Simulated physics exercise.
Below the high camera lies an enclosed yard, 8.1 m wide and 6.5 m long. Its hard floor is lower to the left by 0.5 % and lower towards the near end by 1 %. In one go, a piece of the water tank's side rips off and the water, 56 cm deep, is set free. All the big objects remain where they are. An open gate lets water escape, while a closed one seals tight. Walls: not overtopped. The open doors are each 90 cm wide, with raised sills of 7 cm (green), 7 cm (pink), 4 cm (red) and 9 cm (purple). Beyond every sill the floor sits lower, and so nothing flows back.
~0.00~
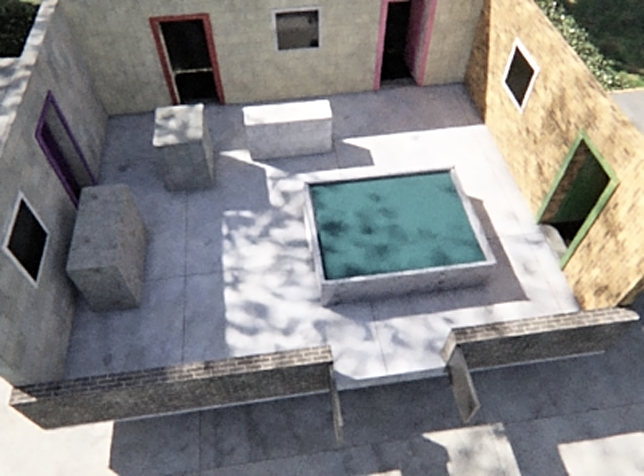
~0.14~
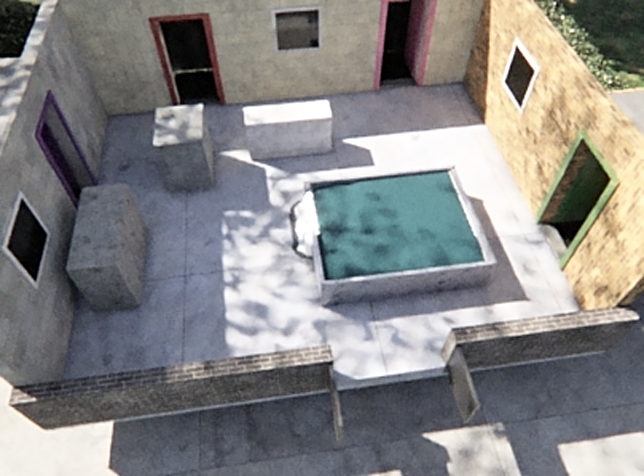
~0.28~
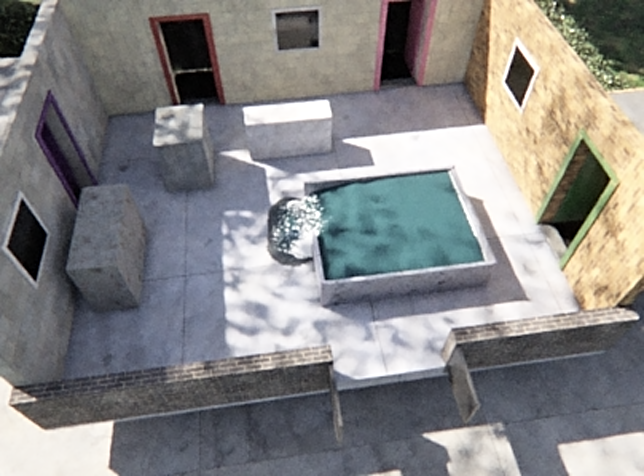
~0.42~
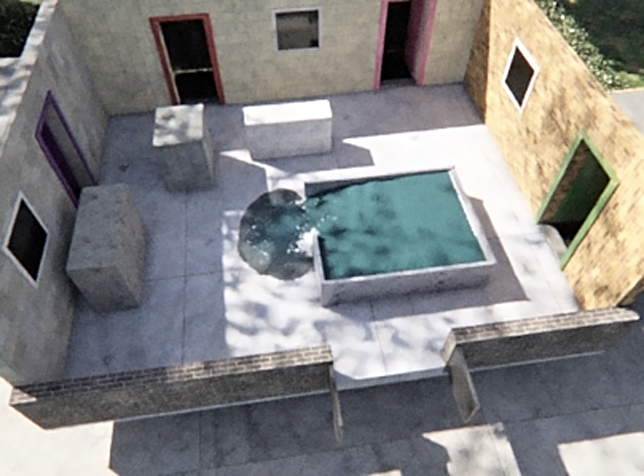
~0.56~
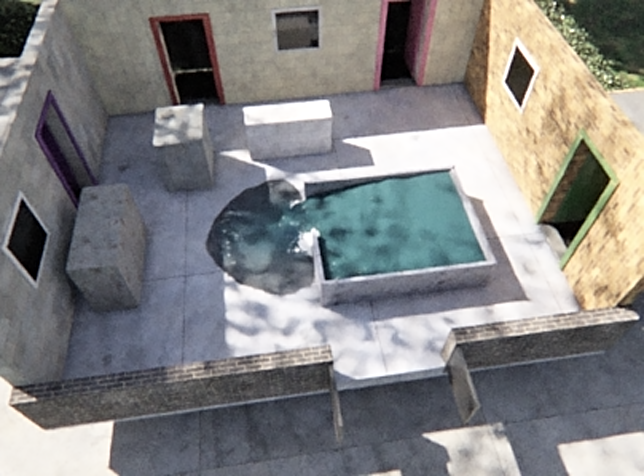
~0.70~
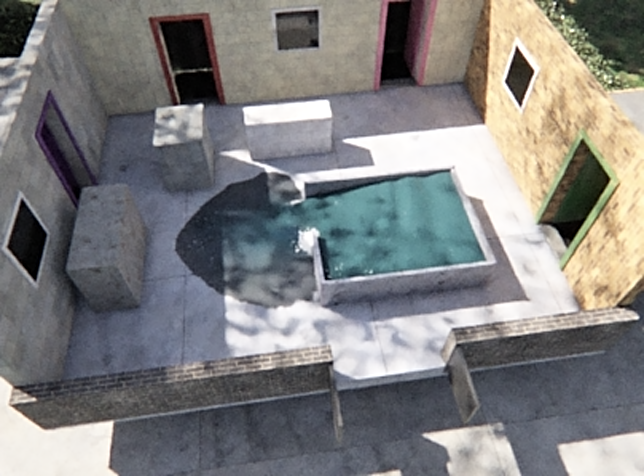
Water bursts from the left side of the raised tank and spreads leftward across the courtyard floor.
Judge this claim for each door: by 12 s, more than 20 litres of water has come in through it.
In order: Green door: Lags behind the figure; pink door: Lags behind the figure; red door: Outstrips the figure; purple door: Outstrips the figure.
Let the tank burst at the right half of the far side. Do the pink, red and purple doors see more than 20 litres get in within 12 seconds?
Pink beyond, red short, purple short.
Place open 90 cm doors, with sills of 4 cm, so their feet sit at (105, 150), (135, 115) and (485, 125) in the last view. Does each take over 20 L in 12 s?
More, more, less.
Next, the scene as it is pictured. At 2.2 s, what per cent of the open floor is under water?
About 30 per cent.
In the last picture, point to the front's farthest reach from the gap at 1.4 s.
Somewhere near pixel (102, 213).
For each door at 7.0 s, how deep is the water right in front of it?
Depth readings (cm): Green = 0; pink = 1; red = 8; purple = 13.
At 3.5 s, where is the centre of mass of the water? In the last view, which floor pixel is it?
Its balance point sits around (286, 240).
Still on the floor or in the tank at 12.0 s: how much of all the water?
Some 88 out of every hundred parts.
After 1.4 s water covers 20 % of the floor and is deepest (33 cm) near (298, 220); green door not reached, pink door not reached, red door not reached, purple door not reached.
After 2.2 s water covers 30 % of the floor and is deepest (29 cm) near (148, 246); green door not reached, pink door not reached, red door not reached, purple door 18 cm at the sill, 23 L in.
After 3.5 s water covers 40 % of the floor and is deepest (24 cm) near (59, 405); green door not reached, pink door not reached, red door 5 cm at the sill, 15 L in, purple door 21 cm at the sill, 129 L in.
After 7.0 s water covers 65 % of the floor and is deepest (16 cm) near (173, 389); green door not reached, pink door not reached, red door 8 cm at the sill, 43 L in, purple door 13 cm at the sill, 211 L in.
After 12.0 s water covers 95 % of the floor and is deepest (14 cm) near (59, 405); green door 5 cm at the sill, 0 L in, pink door 2 cm at the sill, 0 L in, red door 4 cm at the sill, 57 L in, purple door 9 cm at the sill, 227 L in.
